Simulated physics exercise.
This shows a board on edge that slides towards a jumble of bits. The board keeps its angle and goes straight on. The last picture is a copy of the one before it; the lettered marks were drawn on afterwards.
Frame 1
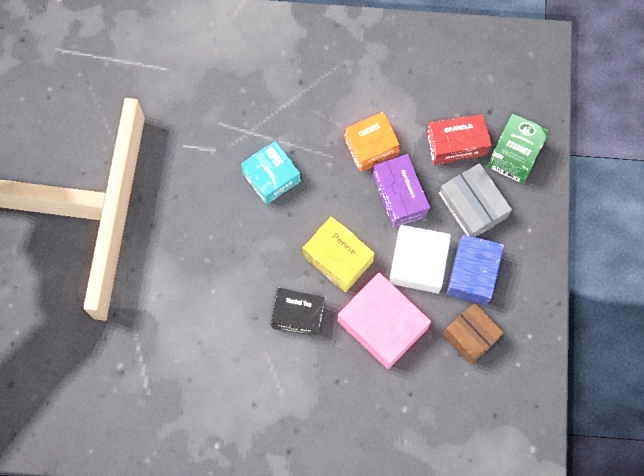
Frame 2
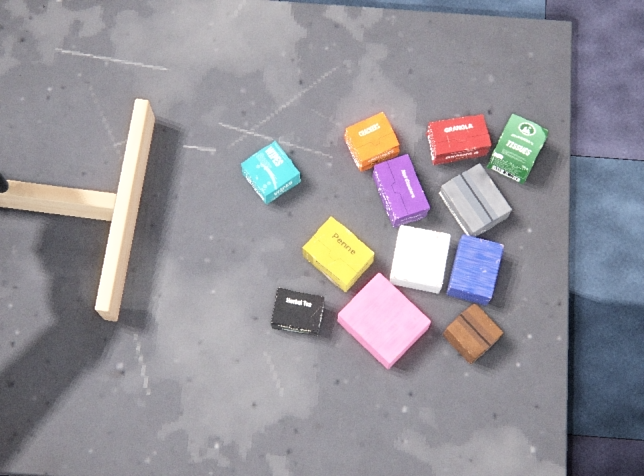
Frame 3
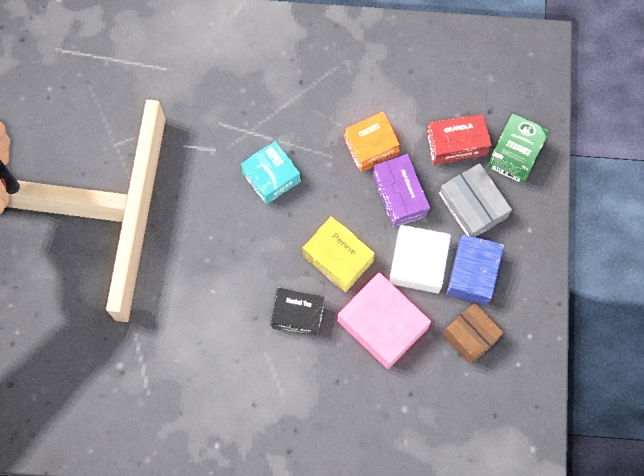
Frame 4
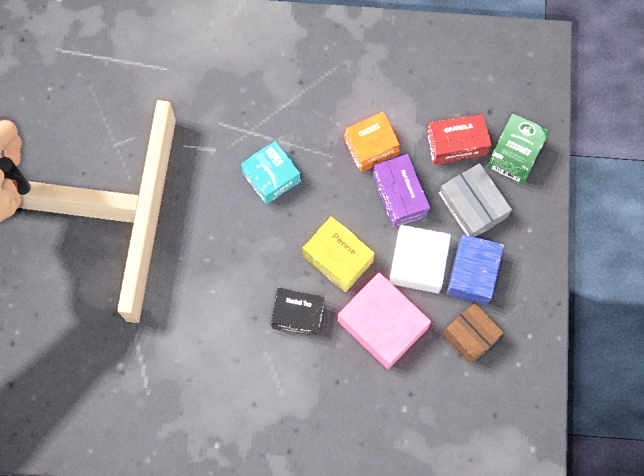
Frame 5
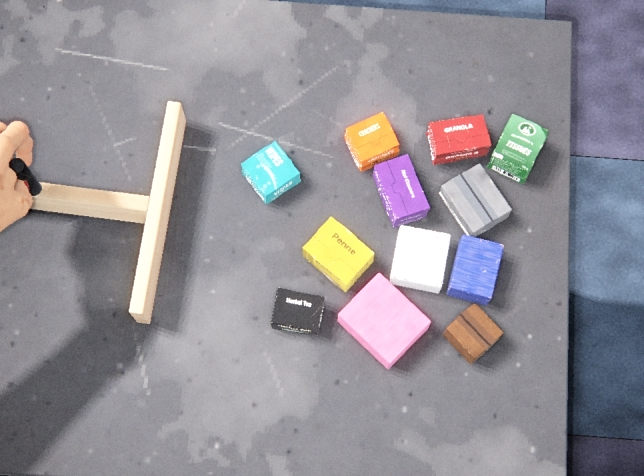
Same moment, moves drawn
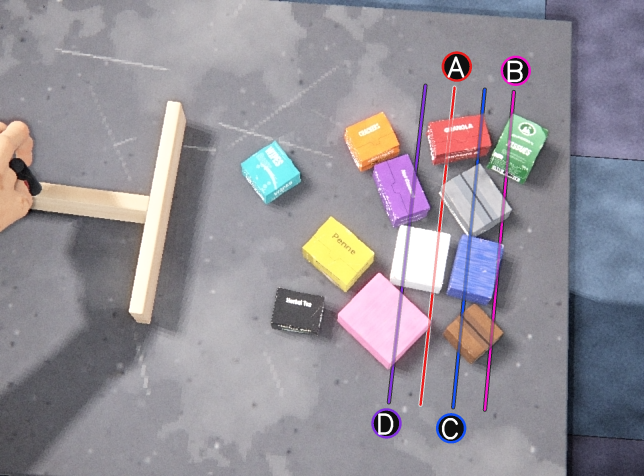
A hand slides a wooden board on edge rightward towards a jumble of colourful boxes.
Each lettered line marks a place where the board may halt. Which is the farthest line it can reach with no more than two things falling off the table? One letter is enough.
As far as mark A.
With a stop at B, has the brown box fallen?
By then, yes.
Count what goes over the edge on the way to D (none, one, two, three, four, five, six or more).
By then, none.
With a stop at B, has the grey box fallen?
Yes.
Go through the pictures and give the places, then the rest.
The first frame shows pink block (384, 321); orange packet (372, 142); white block (420, 259).
The second frame shows board (122, 202); red packet (458, 139).
The third frame shows board (133, 203); brown box (473, 334).
The fourth frame shows board (145, 204); turquoise box (271, 173).
The fifth frame shows board (156, 204); blue block (474, 270); grey box (475, 202); purple packet (400, 191).
On the marked copy, A at (438, 239); B at (500, 244); C at (470, 242); D at (408, 237).
With A. Early on, board (257, 212); turquoise box (304, 178); green box (518, 149).
Further on, board (360, 219); brown box (506, 345); blue block (507, 274).
At the end, board (437, 225); brown box over the edge; blue block over the edge; two fallen.
As for the rest, B drops seven; C drops four; D is within the limit but short.
